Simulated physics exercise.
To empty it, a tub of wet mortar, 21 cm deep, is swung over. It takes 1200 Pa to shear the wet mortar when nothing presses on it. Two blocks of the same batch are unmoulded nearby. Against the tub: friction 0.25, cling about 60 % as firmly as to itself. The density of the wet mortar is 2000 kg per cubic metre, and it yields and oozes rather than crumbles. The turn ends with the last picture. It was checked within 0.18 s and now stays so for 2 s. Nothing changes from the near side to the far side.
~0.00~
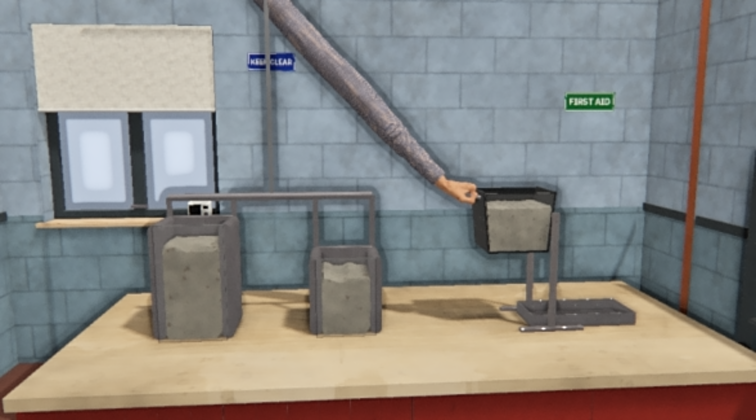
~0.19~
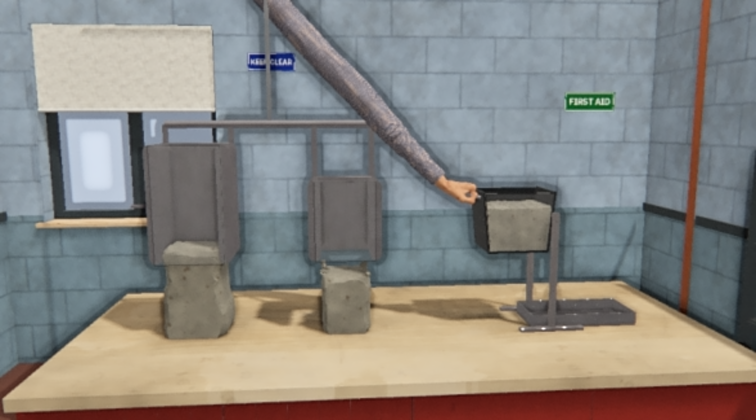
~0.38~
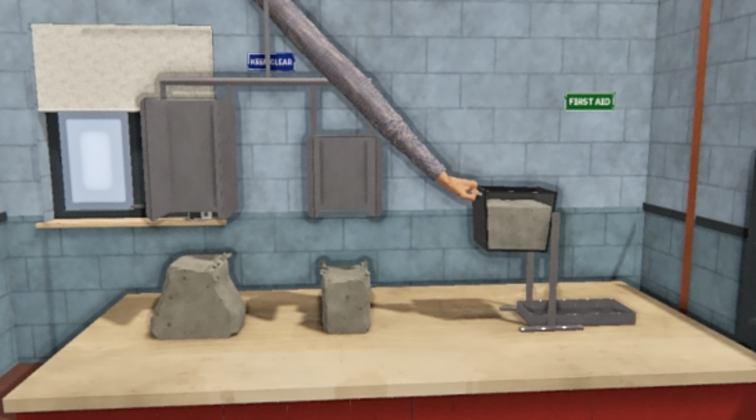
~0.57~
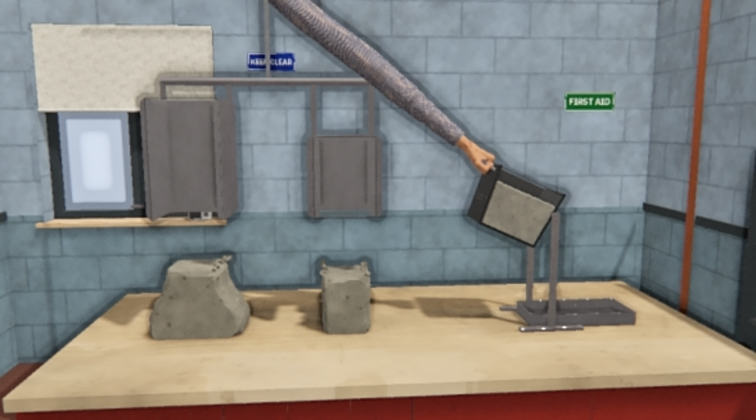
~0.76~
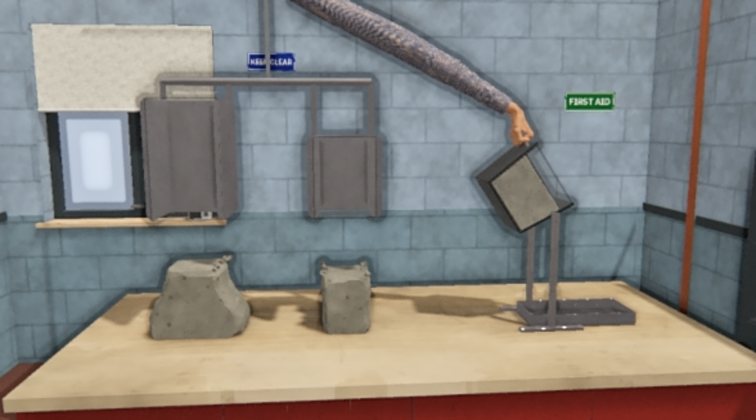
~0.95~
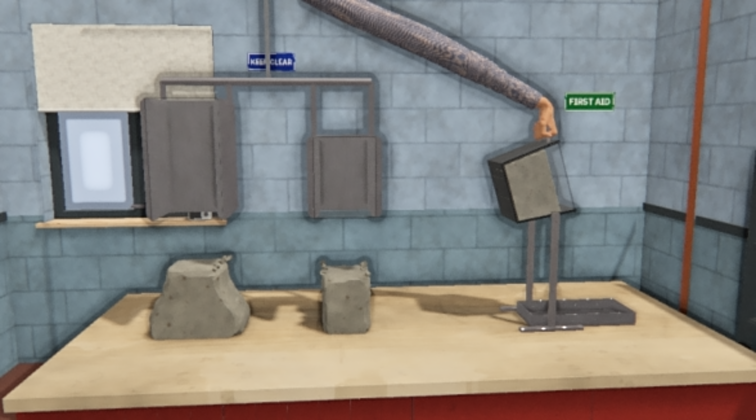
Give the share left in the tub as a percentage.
Close to 100 per cent.
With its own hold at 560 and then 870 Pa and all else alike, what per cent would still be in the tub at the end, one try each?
In turn about 100 %, 100 %.
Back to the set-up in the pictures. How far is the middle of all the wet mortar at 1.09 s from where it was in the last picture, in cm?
Roughly 0 cm.
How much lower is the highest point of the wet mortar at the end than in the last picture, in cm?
Roughly 0 cm.
After 1.09 s, the tub is at 74 degrees and holds 100 %.
After 1.26 s, the tub is at 74 degrees and holds 100 %.
After 1.43 s, the tub is at 74 degrees and holds 100 %.
After 1.60 s, the tub is at 74 degrees and holds 100 %.
After 2.95 s, the tub is at 74 degrees and holds 100 %.
